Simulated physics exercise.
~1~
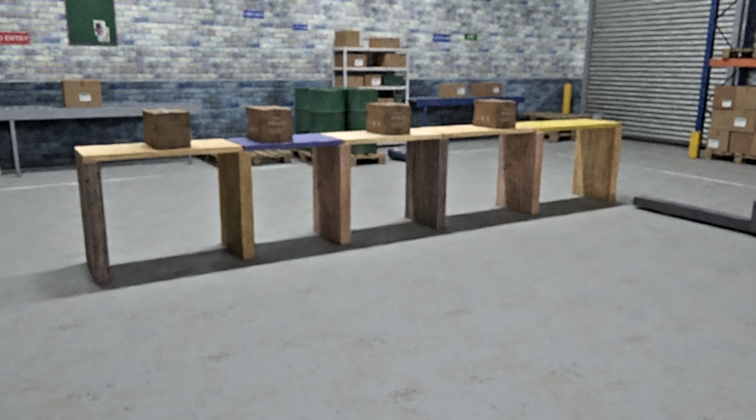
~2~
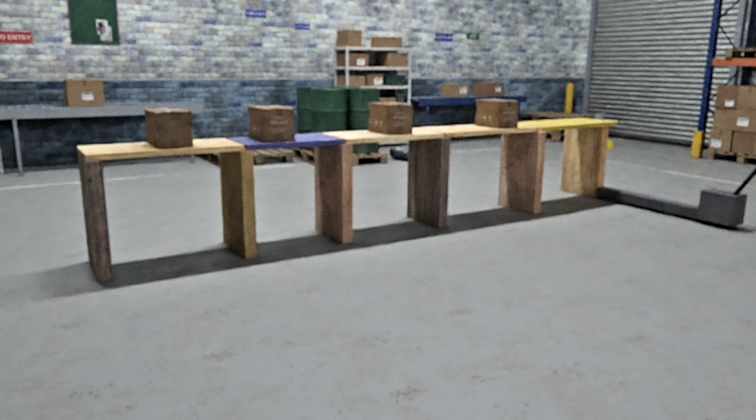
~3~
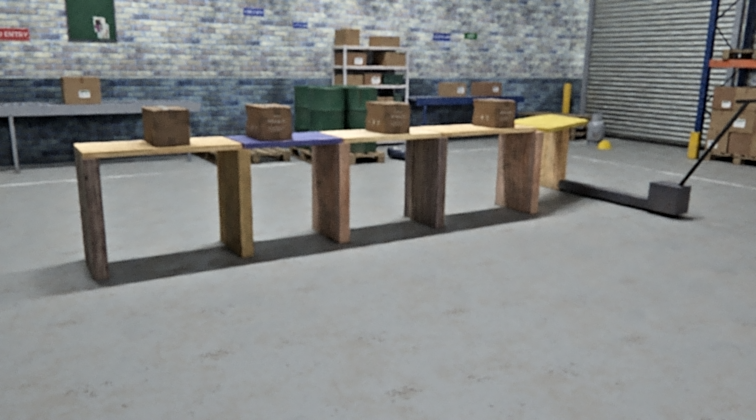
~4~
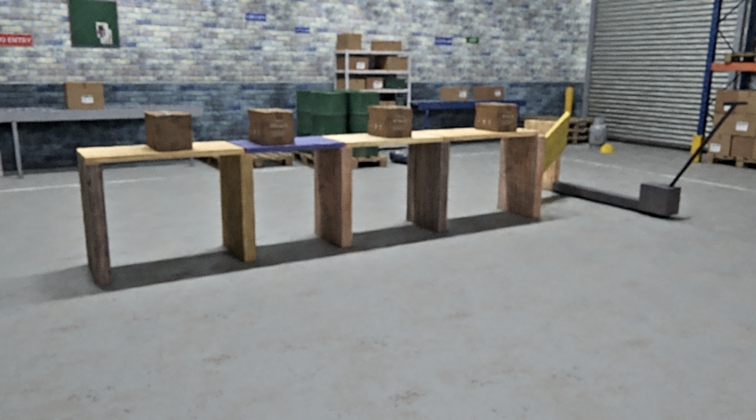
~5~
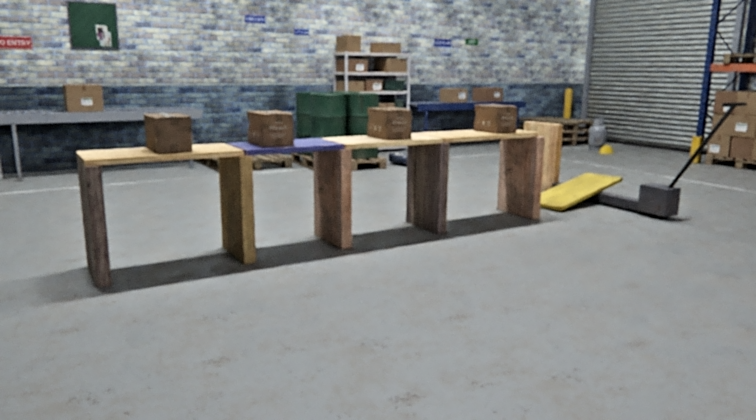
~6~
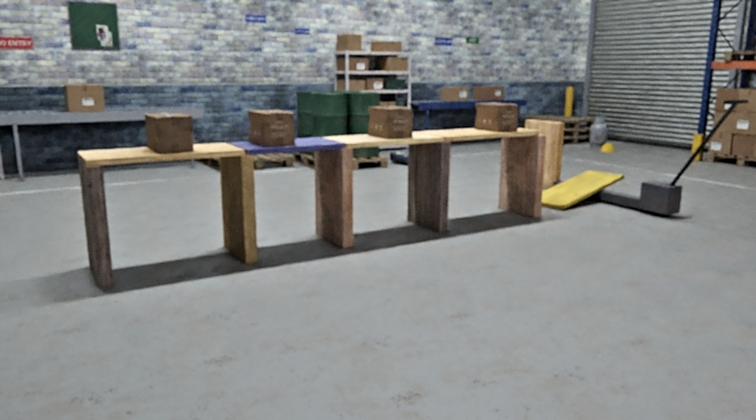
The yellow board at the right end of a row of boards propped on timber slabs tipped and dropped to the floor after a low floor jack slid left into its end support, while the blue board and the cartons stayed up.
